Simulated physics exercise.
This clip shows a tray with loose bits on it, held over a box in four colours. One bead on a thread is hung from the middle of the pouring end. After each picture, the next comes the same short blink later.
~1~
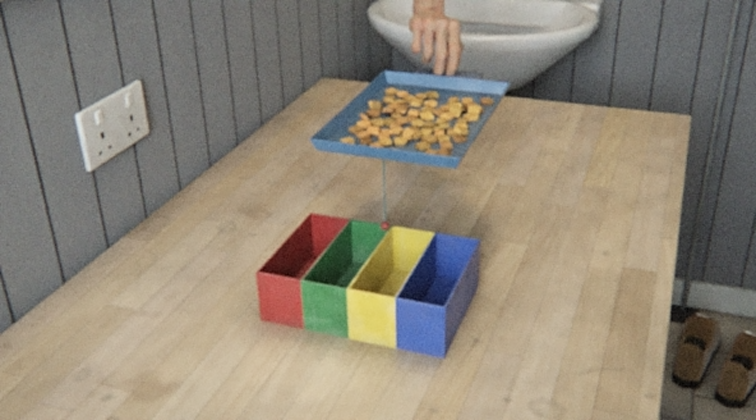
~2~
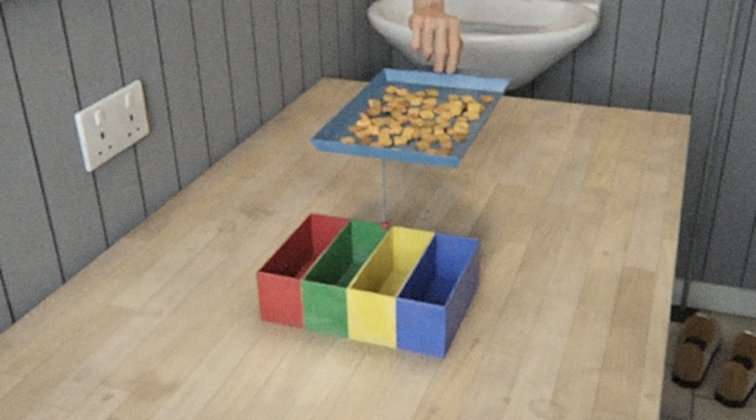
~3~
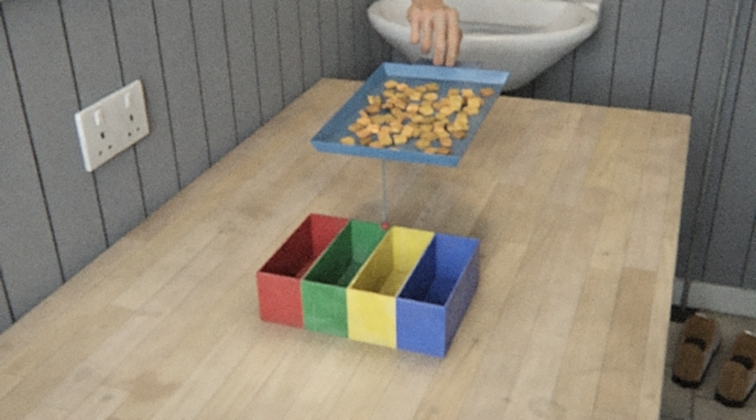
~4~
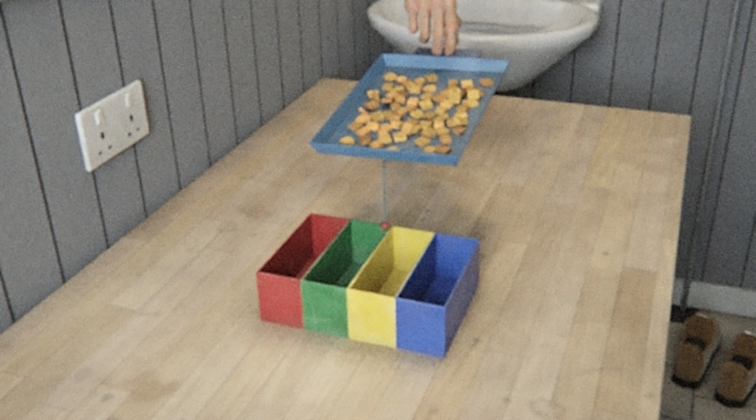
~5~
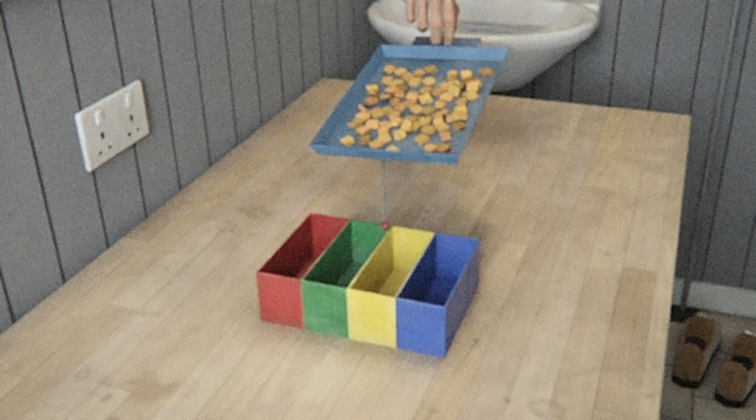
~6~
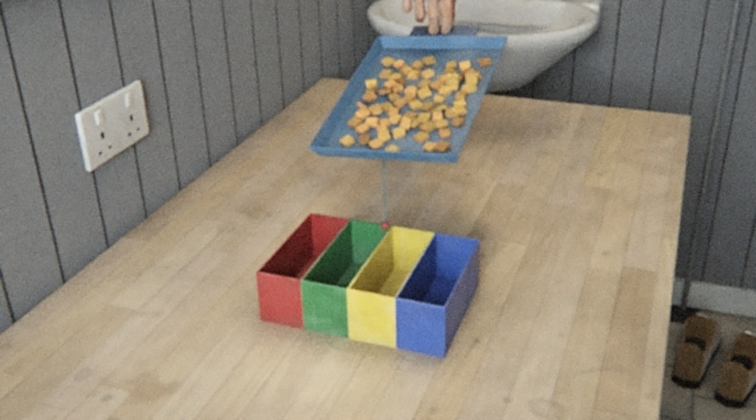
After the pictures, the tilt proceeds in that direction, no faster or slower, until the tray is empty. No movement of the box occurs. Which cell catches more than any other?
The red cell catches the most.
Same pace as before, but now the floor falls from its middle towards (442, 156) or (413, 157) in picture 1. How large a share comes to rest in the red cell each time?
I'd say some 0 in a hundred at first, then 0 in a hundred.
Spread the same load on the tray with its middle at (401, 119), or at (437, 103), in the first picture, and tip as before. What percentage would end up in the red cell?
Roughly 50 per cent, then 60 per cent.
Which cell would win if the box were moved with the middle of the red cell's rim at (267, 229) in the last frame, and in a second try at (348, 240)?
That green cell, then the cell in red.
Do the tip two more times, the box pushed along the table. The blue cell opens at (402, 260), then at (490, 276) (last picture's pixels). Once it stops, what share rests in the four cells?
Roughly 100 %, then roughly 40 %.
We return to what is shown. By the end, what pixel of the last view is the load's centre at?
Near (320, 284), more or less.
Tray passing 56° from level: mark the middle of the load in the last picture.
Look around (358, 136) in the last picture.
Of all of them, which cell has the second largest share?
Rank 2: Green.
Shortly afterwards, tray tipped steeply; all but a few on the tray; only a few falling or outside the box.
Next, tray tipped right over; near a quarter on the tray; near a third in the red cell; near a quarter in the green cell; only a few in the yellow cell; near a quarter falling or outside the box.
Some moments later, tray tipped past a quarter turn; near half in the red cell; near a third in the green cell; a little in the yellow cell; a little falling or outside the box.
In the end, tray tipped past a quarter turn; near half in the red cell; near a third in the green cell; a little in the yellow cell; none at all in the blue cell; a little outside the box.
